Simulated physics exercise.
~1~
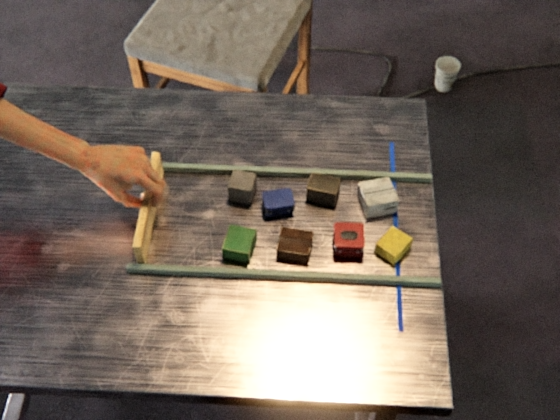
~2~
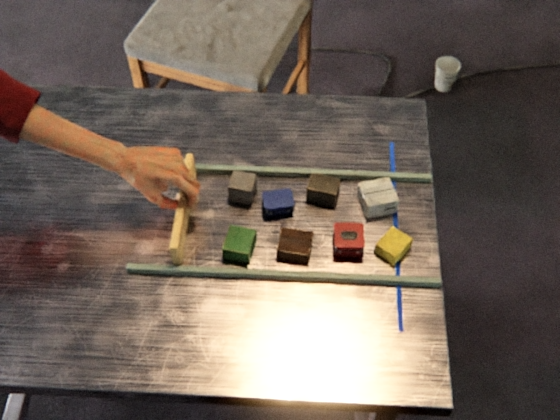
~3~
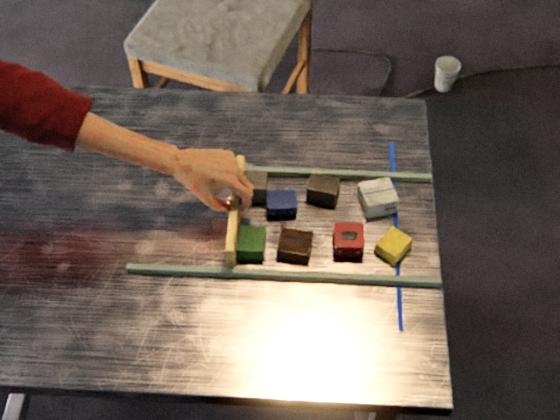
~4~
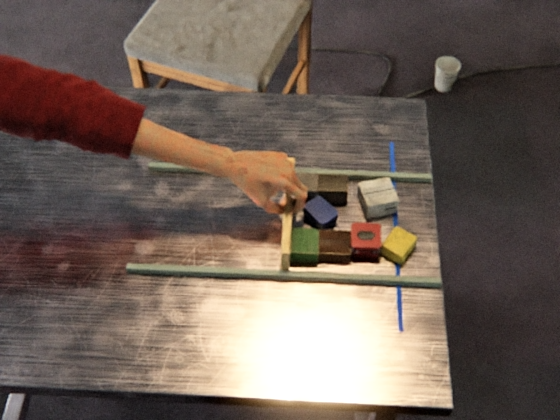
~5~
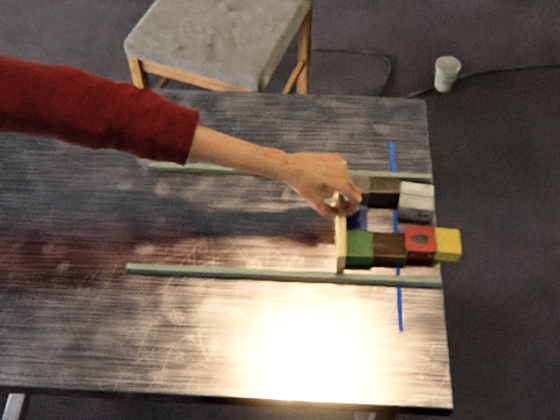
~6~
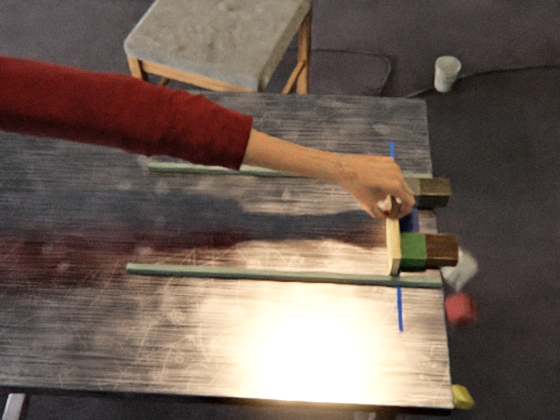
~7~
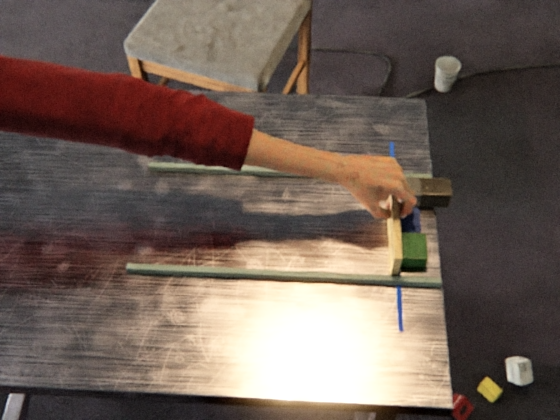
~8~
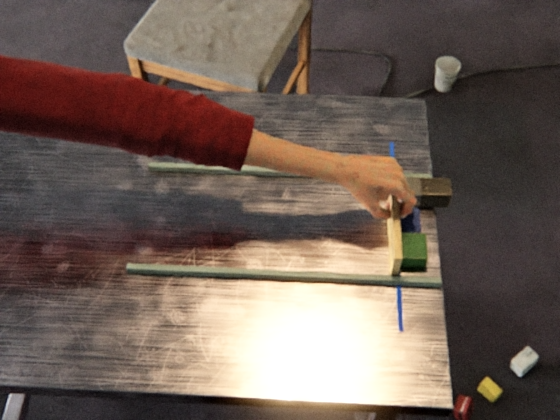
On a dark tabletop between two pale green rails, eight small coloured blocks sit in two loose rows near a strip of blue tape. A hand in a red sleeve slides an upright wooden board rightward, meeting the grey and green blocks first. The blocks bunch together and move with it toward the table's right edge. As the board reaches the tape, the yellow, red, white and brown blocks drop over the edge. The board halts there, with the green block and a few others still on the table and fallen blocks on the floor.
